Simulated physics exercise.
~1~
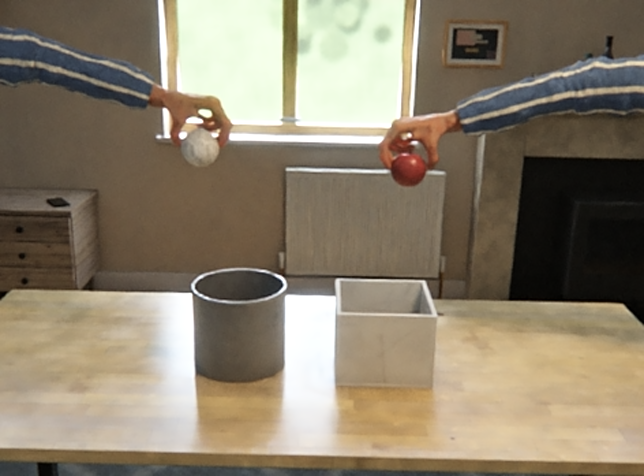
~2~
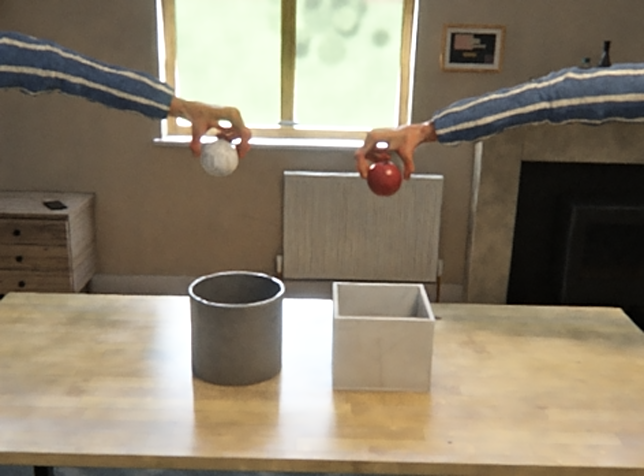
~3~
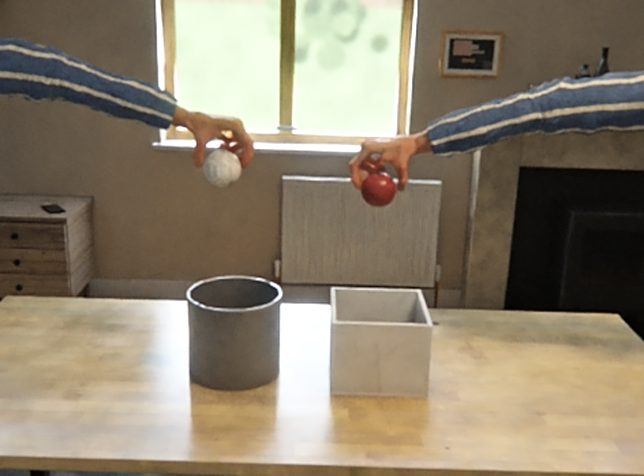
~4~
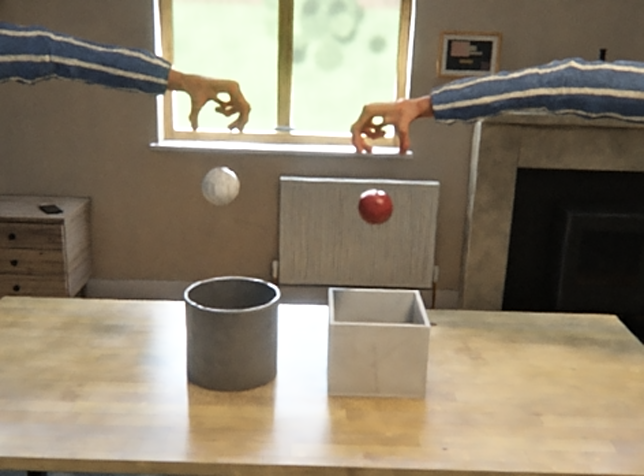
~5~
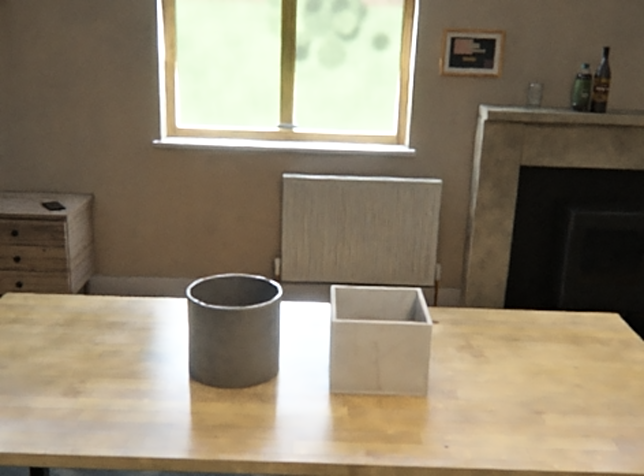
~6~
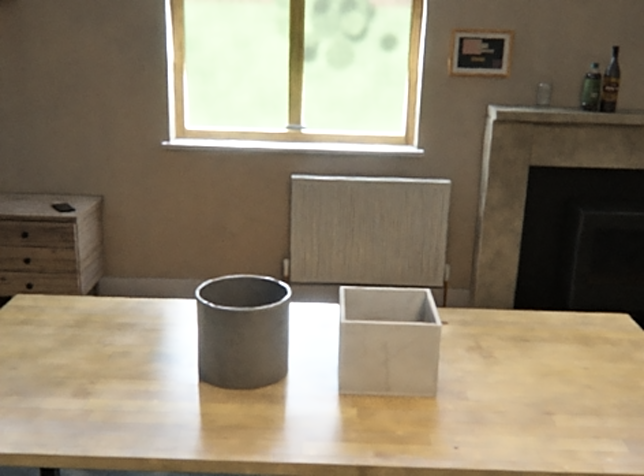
A white ball and a red apple, held by two hands above a dark round bin and a pale square one, moved inward, then were let go and dropped, and afterward only the two containers remained in view on the wooden table.
